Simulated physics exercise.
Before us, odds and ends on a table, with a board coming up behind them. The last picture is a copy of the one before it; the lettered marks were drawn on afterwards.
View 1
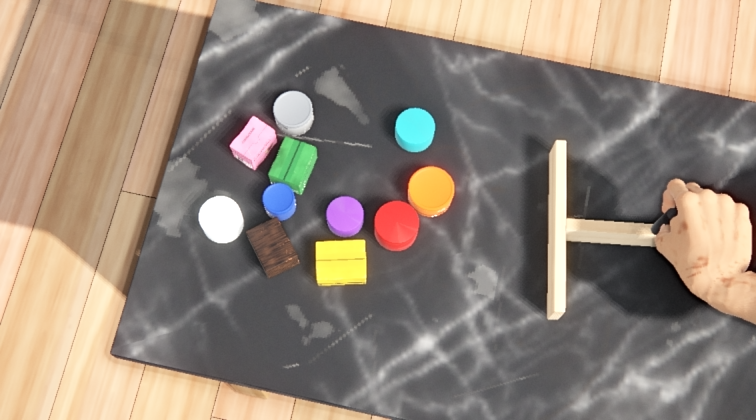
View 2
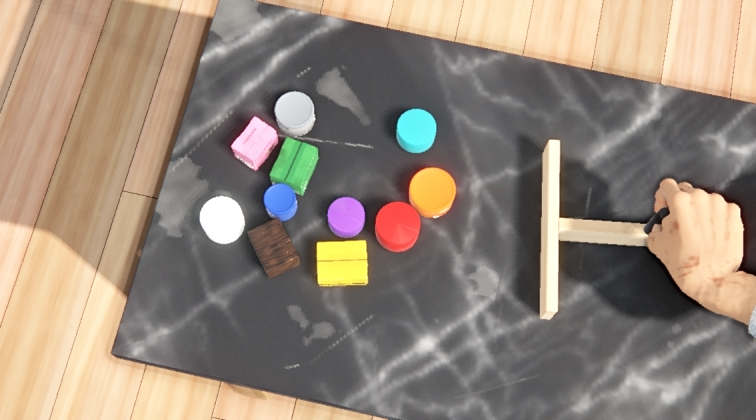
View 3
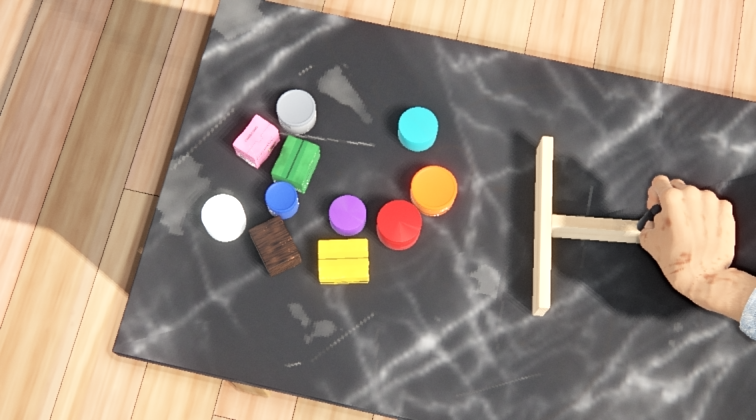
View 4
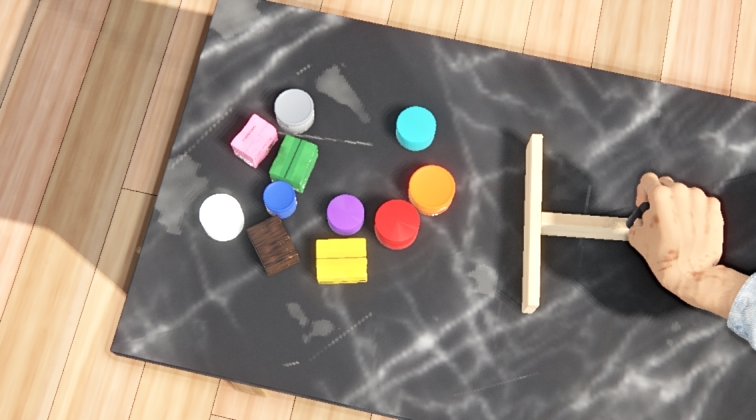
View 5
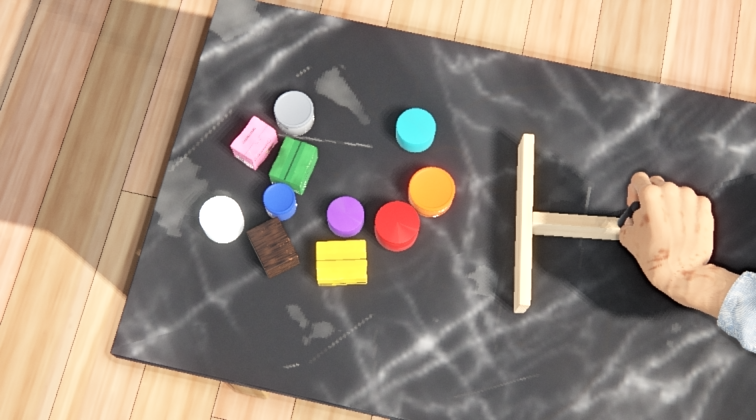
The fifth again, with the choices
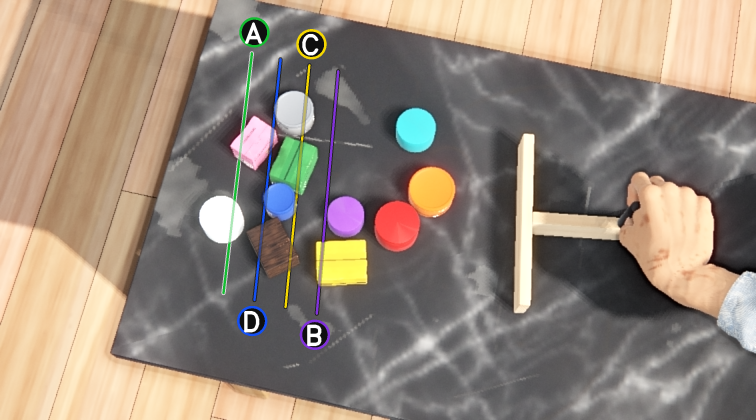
A hand slides a wooden board slowly left across a dark table toward unmoving colourful objects.
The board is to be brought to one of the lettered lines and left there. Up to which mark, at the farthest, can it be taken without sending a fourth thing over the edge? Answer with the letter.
It should halt at A.
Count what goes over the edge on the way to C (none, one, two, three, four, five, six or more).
The count is none.
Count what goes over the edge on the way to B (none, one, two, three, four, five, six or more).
By then, none.
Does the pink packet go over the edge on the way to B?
No.
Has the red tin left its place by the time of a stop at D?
By then, yes.
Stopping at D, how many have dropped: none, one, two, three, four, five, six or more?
By then, none.
On the marked copy, A at (238, 168); B at (328, 188); C at (298, 181); D at (268, 175).
With A. Early on, board (422, 195); turquoise tin (401, 129); red tin (393, 228).
Further on, board (320, 173); pink packet (235, 135); white pot (217, 217).
At the end, board (239, 156); white pot over the edge; pink packet over the edge; two fallen.
As for the rest, B is within the limit but short; C is within the limit but short; D is within the limit but short.
